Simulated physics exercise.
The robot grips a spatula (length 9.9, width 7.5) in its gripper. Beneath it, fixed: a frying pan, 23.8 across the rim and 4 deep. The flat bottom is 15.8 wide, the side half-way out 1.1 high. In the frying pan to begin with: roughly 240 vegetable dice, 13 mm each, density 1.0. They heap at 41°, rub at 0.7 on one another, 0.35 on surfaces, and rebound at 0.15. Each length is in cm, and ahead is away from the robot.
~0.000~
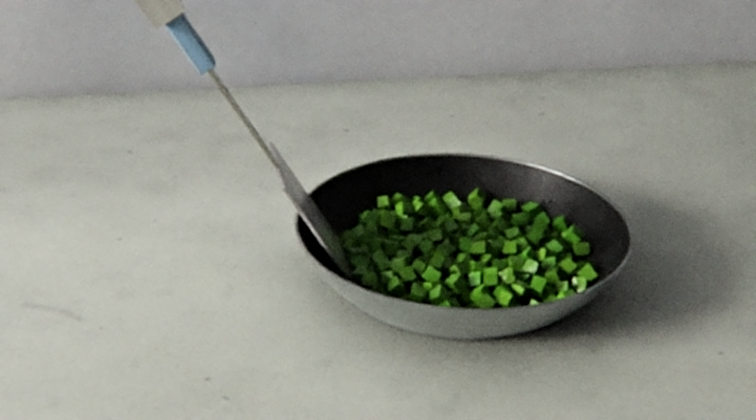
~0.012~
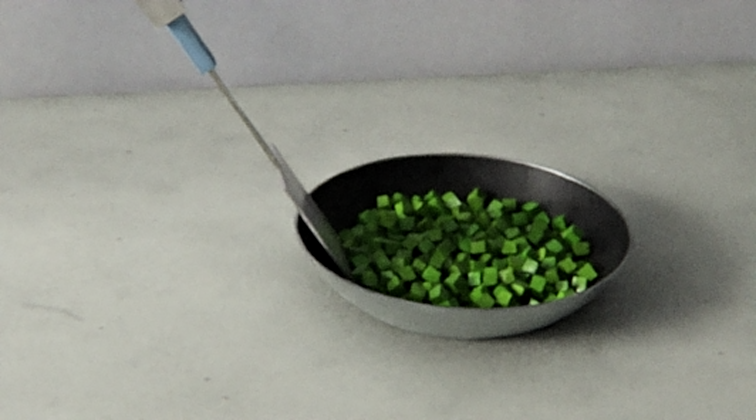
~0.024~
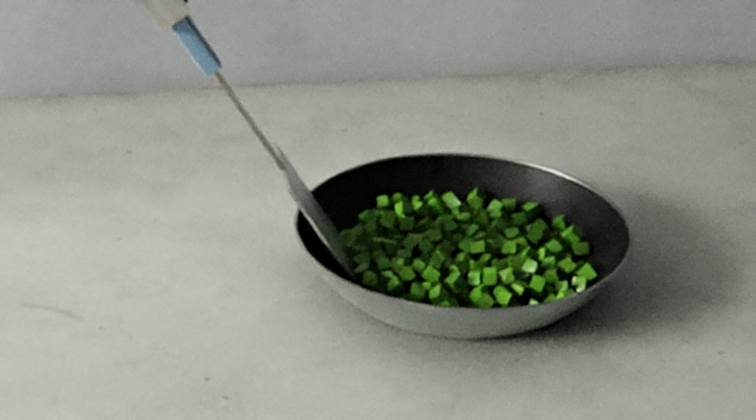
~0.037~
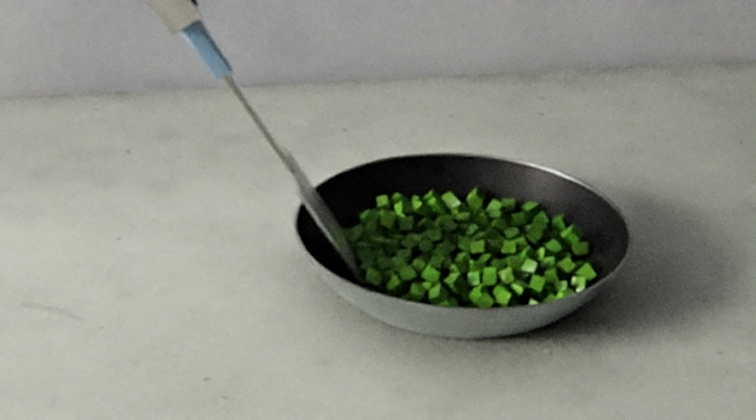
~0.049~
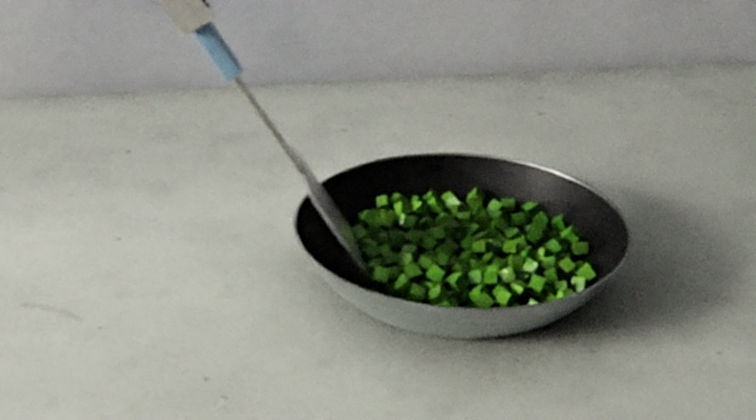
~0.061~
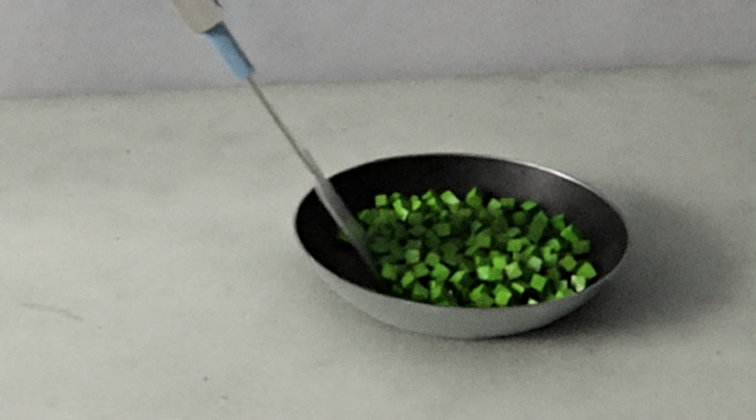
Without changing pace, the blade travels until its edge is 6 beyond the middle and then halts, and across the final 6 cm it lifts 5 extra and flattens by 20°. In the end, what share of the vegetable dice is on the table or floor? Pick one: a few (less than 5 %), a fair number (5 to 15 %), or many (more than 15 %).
A fair number, 5 to 15 %.
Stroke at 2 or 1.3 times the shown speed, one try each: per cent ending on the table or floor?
About 20 and 10 per cent.
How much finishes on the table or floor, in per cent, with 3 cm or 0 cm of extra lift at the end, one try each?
Roughly 15 % and then 10 %.
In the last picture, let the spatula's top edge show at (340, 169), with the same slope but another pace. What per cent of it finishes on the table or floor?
Roughly 20 per cent.
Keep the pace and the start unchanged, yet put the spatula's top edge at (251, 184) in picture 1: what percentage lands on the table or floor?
I'd estimate close to 5 per cent.
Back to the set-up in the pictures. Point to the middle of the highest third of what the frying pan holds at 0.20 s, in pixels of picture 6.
I'd say close to (570, 224).
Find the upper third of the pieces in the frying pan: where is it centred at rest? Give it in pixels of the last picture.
The centre sits at about (574, 232).
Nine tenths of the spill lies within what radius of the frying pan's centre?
About 20 cm from the centre.
After 0.13 s, sloping 59°, highest piece 5 above the table; 236 in the frying pan.
After 0.20 s, sloping 50°, highest piece 7 above the table; 229 in the frying pan, 7 on the blade or in flight.
After 0.43 s, sloping 39°, highest piece 5 above the table; 216 in the frying pan, 20 on the table or floor.
After 1.48 s, sloping 39°, highest piece 5 above the table; 214 in the frying pan, 22 on the table or floor.
At rest, 214 in the frying pan, 22 on the table or floor. That is 9 % on the table or floor.
